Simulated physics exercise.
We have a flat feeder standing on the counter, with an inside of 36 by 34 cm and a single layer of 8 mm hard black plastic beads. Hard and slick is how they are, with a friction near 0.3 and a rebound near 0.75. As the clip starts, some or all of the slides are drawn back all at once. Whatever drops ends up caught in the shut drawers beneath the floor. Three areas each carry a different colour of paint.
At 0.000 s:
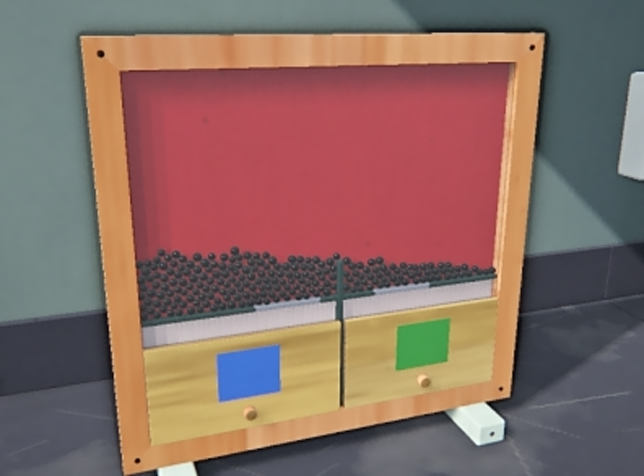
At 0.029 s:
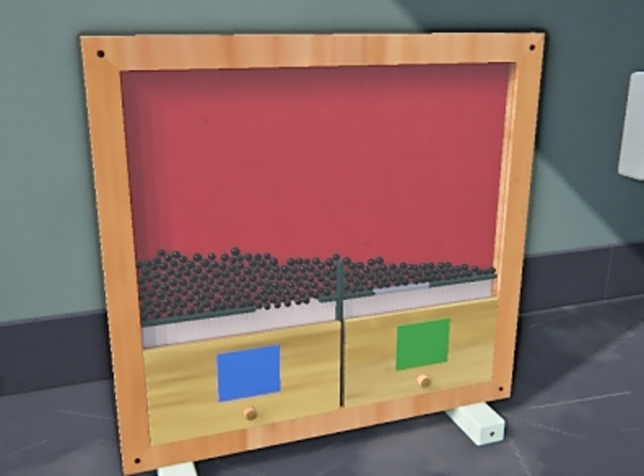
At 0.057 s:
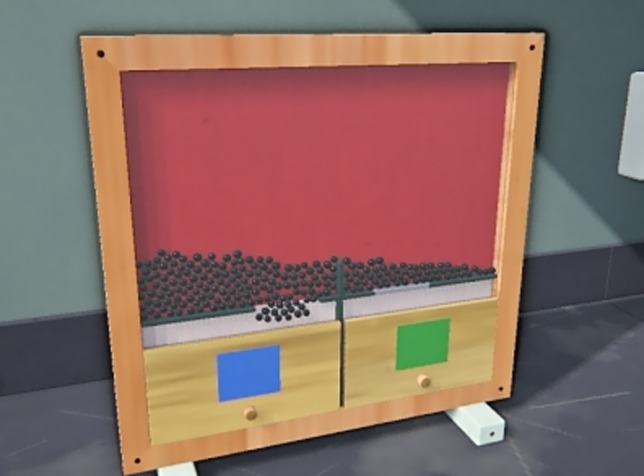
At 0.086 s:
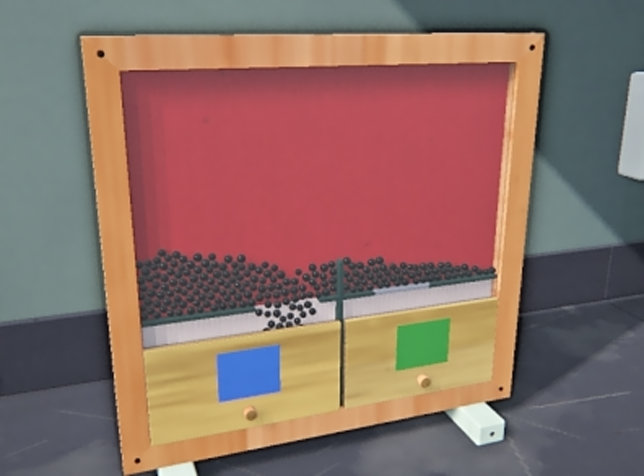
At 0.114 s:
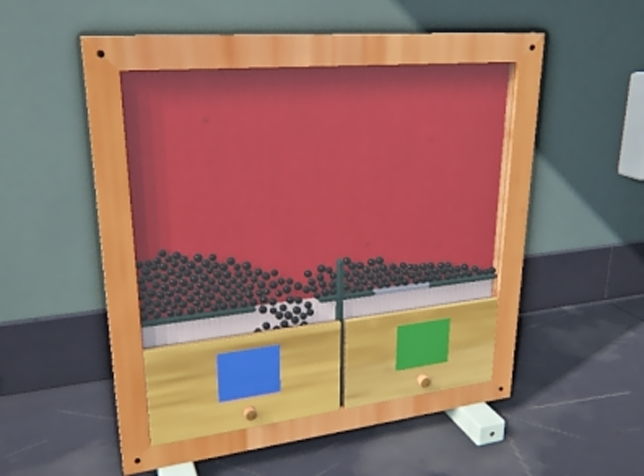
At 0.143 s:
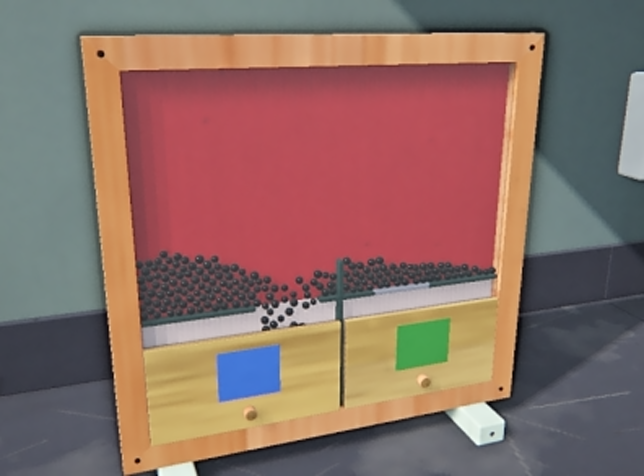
On the counter, black beads drop through a gap above the blue square, leaving a dip.
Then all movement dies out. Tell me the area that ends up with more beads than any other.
The area marked blue.
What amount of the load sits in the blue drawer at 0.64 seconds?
Around 45 per cent.
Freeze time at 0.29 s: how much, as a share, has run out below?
Fraction out below at that moment: Near 35 per cent.
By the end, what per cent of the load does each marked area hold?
So red store ends with 40, blue drawer with 60, and green drawer with 0.
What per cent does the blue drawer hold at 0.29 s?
Roughly 35 %.
After 0.29 s, 35 % are out; red 65 %, blue 35 %.
After 0.64 s, 50 % are out; red 50 %, blue 45 %.
After 1.34 s, 55 % are out; red 45 %, blue 55 %.
All still by 2.9 s, 60 % are out; red 40 %, blue 60 %, green 0 %.
